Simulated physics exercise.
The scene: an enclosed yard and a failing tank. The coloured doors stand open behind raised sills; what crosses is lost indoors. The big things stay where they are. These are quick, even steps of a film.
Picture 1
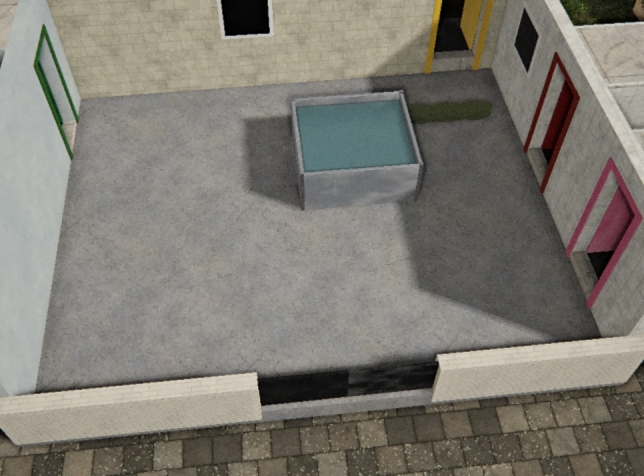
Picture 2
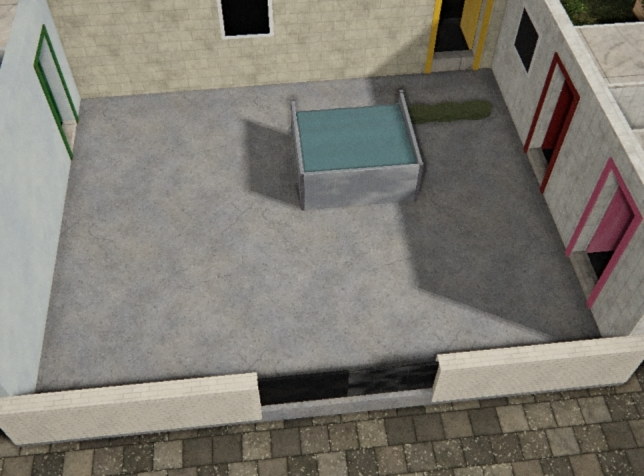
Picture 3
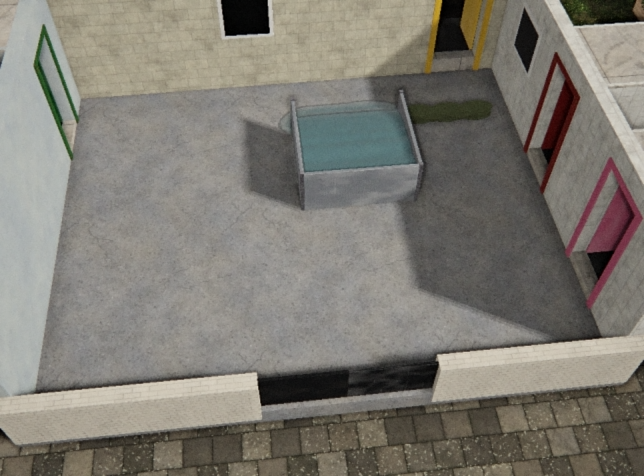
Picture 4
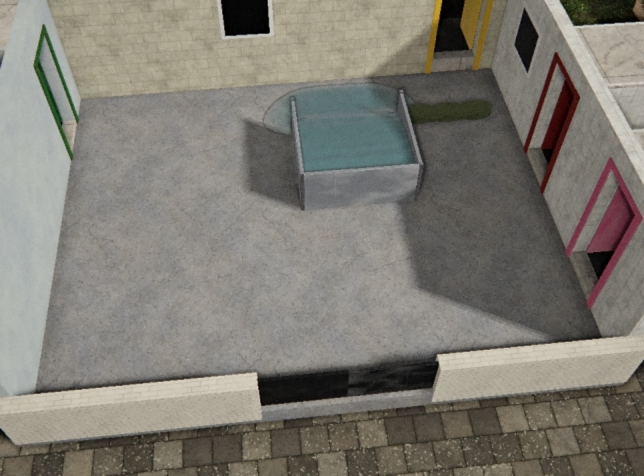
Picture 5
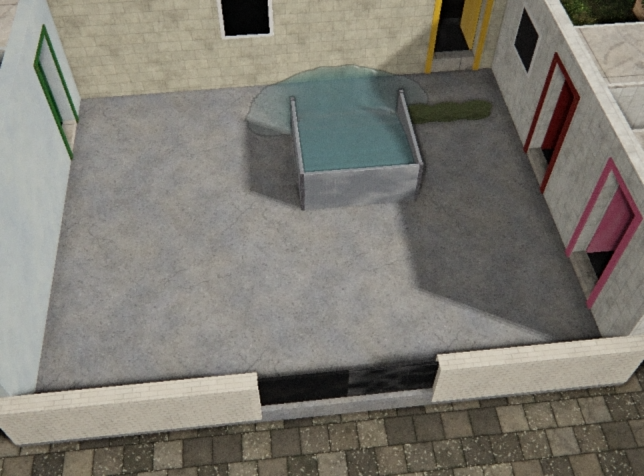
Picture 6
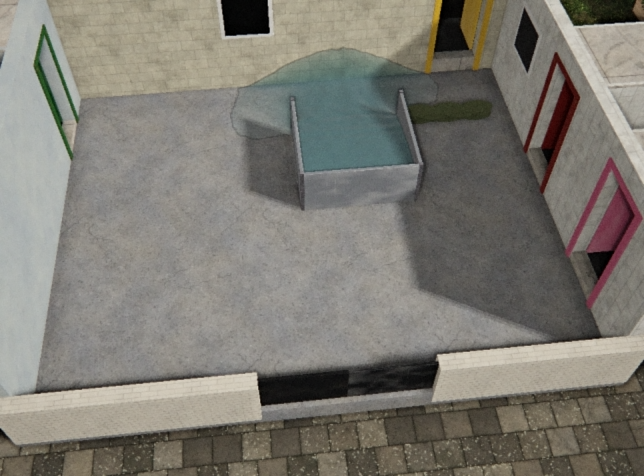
Water poured out the far side of the open tank after its back wall disappeared, spreading in a thin, rounded sheet across the grey yard floor behind it and out to both sides.
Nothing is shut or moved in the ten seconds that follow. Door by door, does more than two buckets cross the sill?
One by one: The green door floods; the red door holds within the limit; the yellow door holds within the limit; the pink door holds within the limit.
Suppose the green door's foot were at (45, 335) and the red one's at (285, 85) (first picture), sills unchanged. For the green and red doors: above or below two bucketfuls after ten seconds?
One by one: The green one is under; the red one takes more.
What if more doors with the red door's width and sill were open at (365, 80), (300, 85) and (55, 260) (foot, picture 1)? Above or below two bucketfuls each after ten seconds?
One after the other: Floods, is over, takes less.
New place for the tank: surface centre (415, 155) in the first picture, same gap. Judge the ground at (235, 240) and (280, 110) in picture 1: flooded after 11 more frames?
In that order: Not flooded, covered.
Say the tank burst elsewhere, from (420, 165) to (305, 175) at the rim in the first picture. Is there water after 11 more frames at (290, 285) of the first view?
Verdict: Under water.
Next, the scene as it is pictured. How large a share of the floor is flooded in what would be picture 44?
I make it 75 per cent.
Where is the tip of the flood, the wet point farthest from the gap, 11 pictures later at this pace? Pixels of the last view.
Around (81, 100).
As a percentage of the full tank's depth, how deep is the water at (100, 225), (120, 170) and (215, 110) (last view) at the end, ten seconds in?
Roughly 8, 10 and 6 per cent, in turn.
A moment on, water covers 15 % of the floor; the green door not reached, the red door not reached, the yellow door wet at the sill, nothing in, the pink door not reached.
Next, water covers 25 % of the floor; the green door wet at the sill, nothing in, the red door not reached, the yellow door wet at the sill, nothing in, the pink door not reached.
Then, water covers 50 % of the floor; the green door over two buckets in, the red door wet at the sill, nothing in, the yellow door wet at the sill, nothing in, the pink door wet at the sill, nothing in.
Later, water covers 75 % of the floor; the green door far over two buckets in, the red door wet at the sill, nothing in, the yellow door wet at the sill, nothing in, the pink door wet at the sill, nothing in.
In the end, water covers 80 % of the floor; the green door far over two buckets in, the red door wet at the sill, nothing in, the yellow door wet at the sill, nothing in, the pink door wet at the sill, nothing in.
